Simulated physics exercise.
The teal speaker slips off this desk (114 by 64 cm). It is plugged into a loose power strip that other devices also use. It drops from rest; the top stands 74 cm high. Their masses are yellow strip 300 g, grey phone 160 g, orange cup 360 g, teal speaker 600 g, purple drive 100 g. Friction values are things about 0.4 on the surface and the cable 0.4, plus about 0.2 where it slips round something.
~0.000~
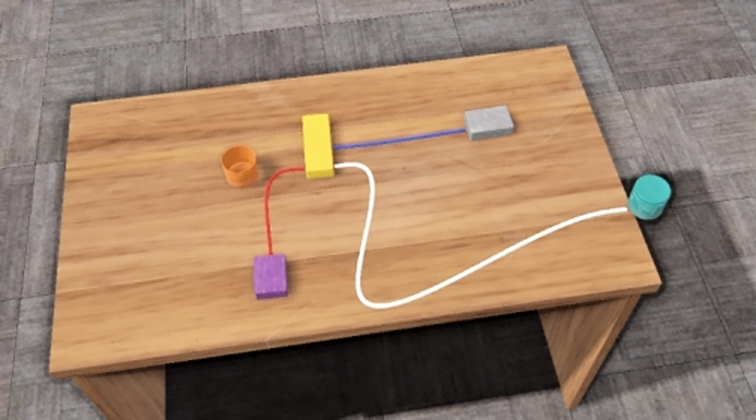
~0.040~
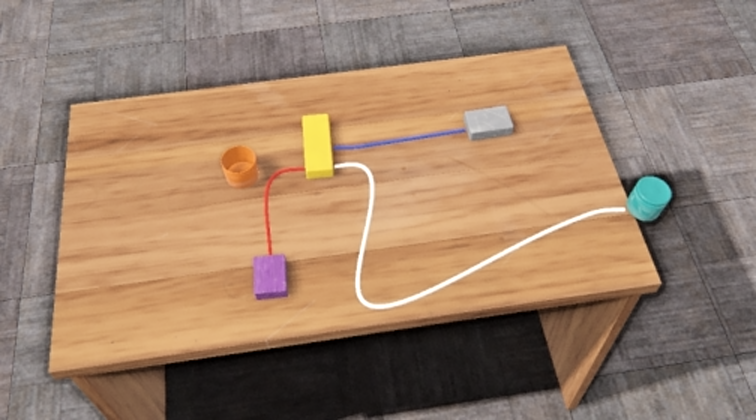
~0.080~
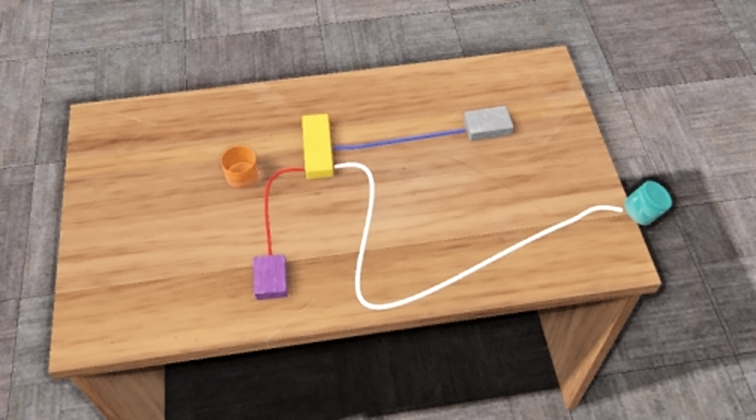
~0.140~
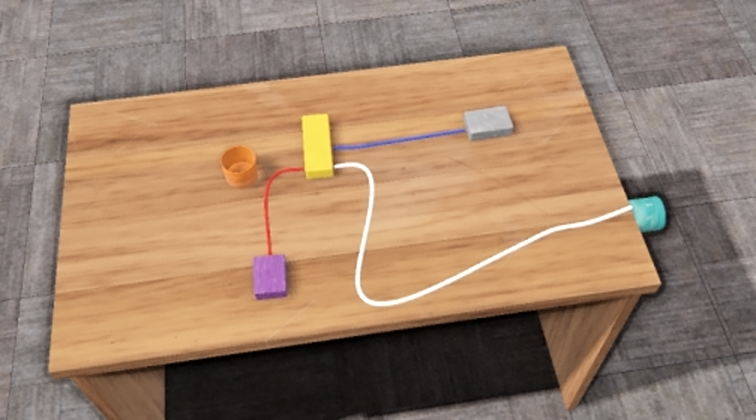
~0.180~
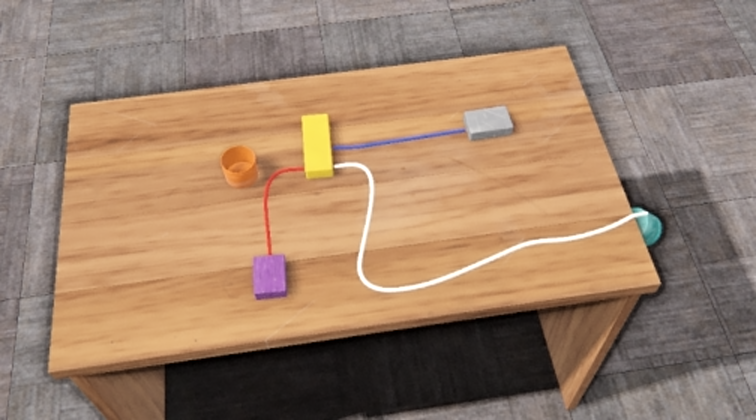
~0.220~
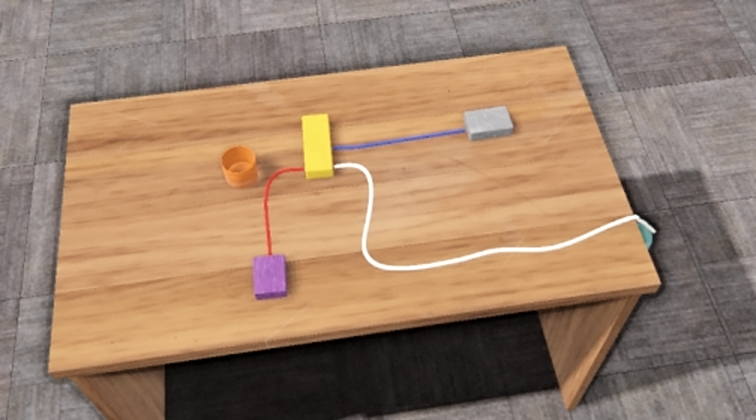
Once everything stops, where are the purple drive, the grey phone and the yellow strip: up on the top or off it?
Final positions - purple drive up on the top, grey phone up on the top, yellow strip up on the top.
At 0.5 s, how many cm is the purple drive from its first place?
8 centimetres or so.
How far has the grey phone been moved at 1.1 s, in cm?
Around 0 cm.
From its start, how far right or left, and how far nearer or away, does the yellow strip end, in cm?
Sideways about 42 cm to the right; in depth about 20 cm closer in.
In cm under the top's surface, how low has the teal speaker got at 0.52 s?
Depth below the top: Around 55 cm.
By 0.5 s, the strip's end of the white cable at (450, 169); yellow strip 22 cm off its start, purple drive 8 cm off its start, teal speaker over the edge.
By 0.8 s, the strip's end of the white cable at (551, 216); yellow strip 45 cm off its start, purple drive 25 cm off its start, teal speaker over the edge.
By 1.1 s, the strip's end of the white cable at (554, 217); yellow strip 46 cm off its start at (535, 191), purple drive 25 cm off its start at (370, 201), teal speaker over the edge.
By 1.4 s, the strip's end of the white cable at (554, 217); yellow strip 46 cm off its start, purple drive 25 cm off its start, teal speaker over the edge.
By 2.6 s, the strip's end of the white cable at (554, 217); yellow strip 46 cm off its start at (535, 191), purple drive 25 cm off its start at (370, 201), grey phone 0 cm off its start at (489, 119), teal speaker over the edge.
